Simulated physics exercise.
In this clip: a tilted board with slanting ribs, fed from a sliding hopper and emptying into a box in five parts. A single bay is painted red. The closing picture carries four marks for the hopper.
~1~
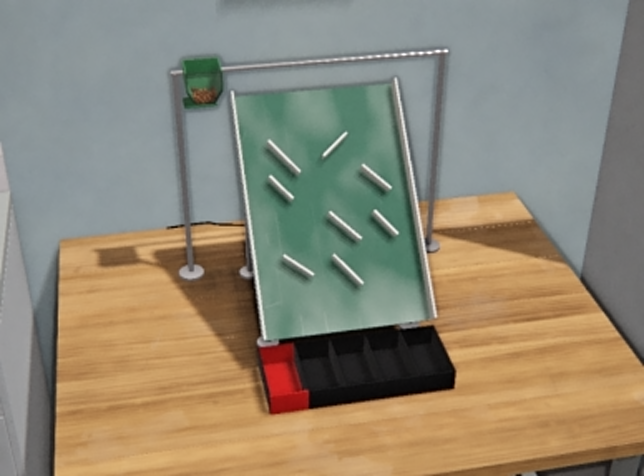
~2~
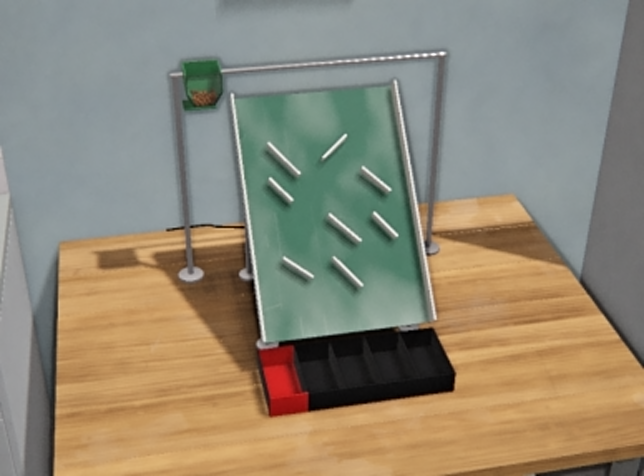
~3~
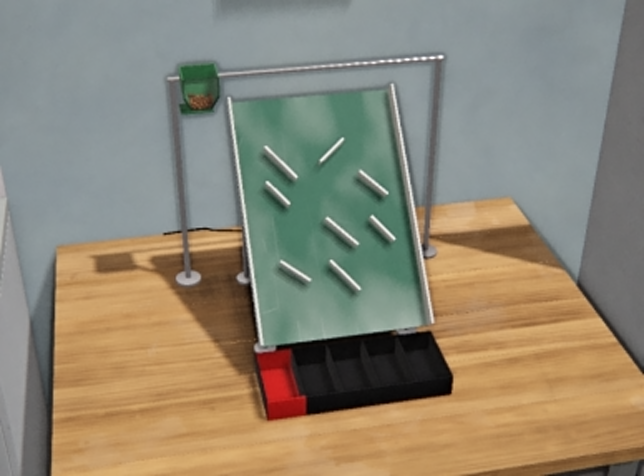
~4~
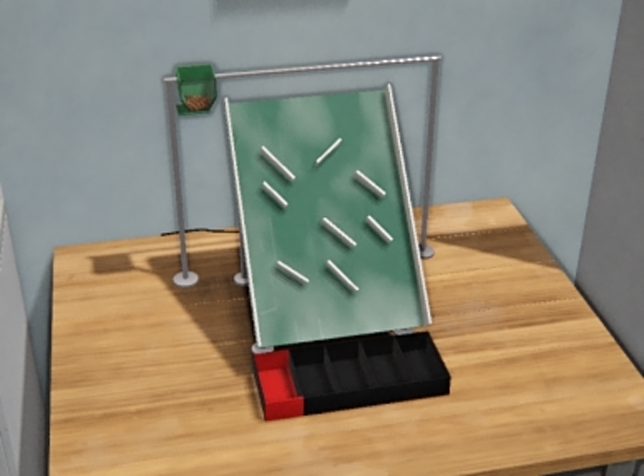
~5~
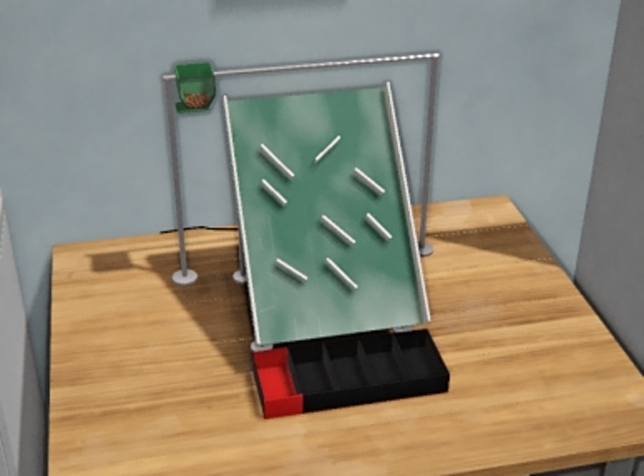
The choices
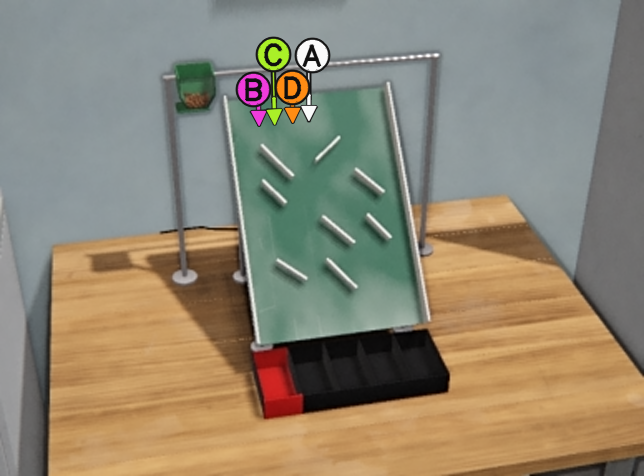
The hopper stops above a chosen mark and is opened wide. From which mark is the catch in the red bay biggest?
B is best.
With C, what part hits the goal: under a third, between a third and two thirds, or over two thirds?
Under a third.
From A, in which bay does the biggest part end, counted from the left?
The third.
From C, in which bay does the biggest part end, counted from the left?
The fifth from the left.
On the marked copy, mark A meets the board at (308, 115); mark B meets the board at (258, 120); mark C meets the board at (274, 119); mark D meets the board at (292, 117).
With A, not one piece in the red bay, almost all in other bays.
With B, roughly a third in the red bay, roughly half in other bays, just a few outside the box.
With C, about a tenth in the red bay, almost all in other bays, just a few outside the box.
With D, not one piece in the red bay, almost all in other bays.
